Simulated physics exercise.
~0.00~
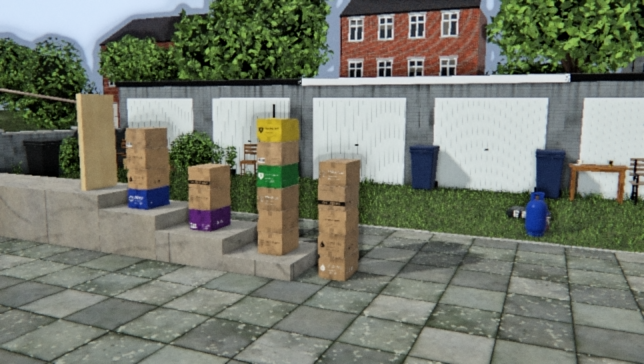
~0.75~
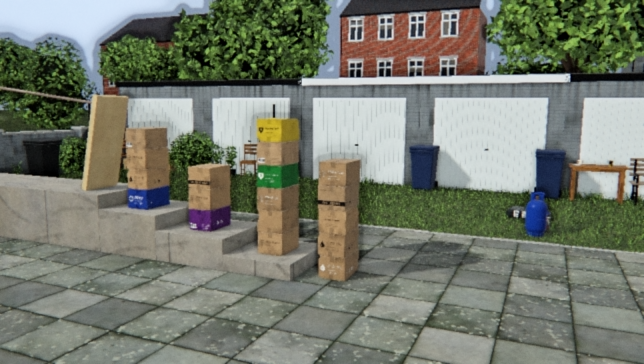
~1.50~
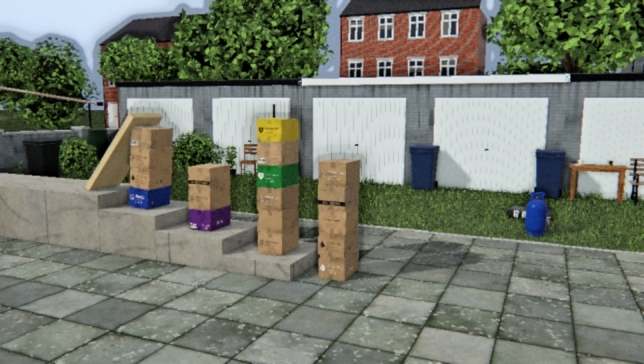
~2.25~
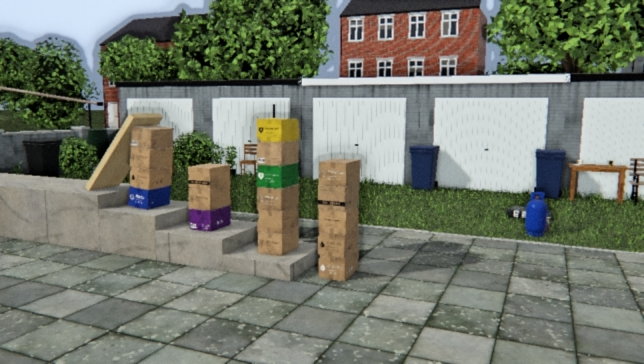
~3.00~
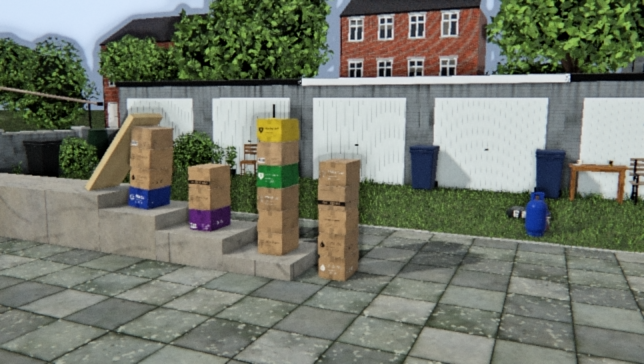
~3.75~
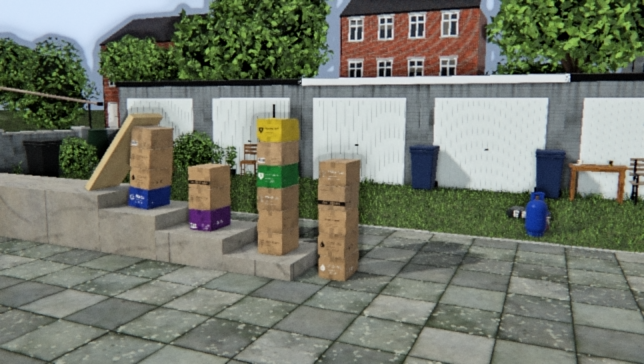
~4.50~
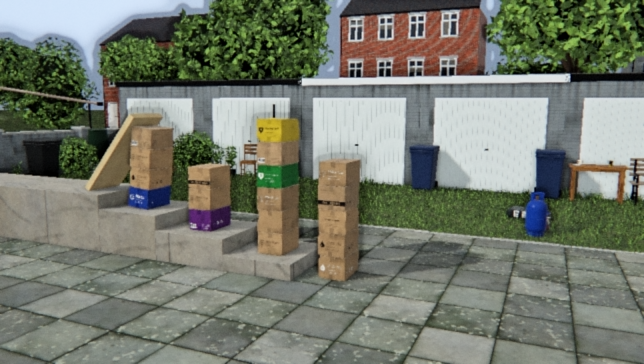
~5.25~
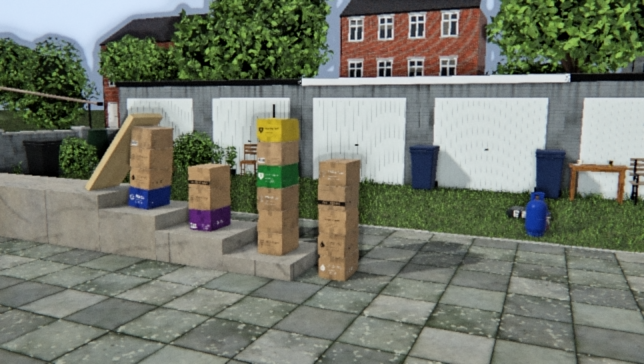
On a paved yard facing white garage doors, a tall pale board standing on the top step tipped rightward into the nearest column of taped cartons and stayed leaning there, while every stack, including the one with green and yellow boxes, remained standing.
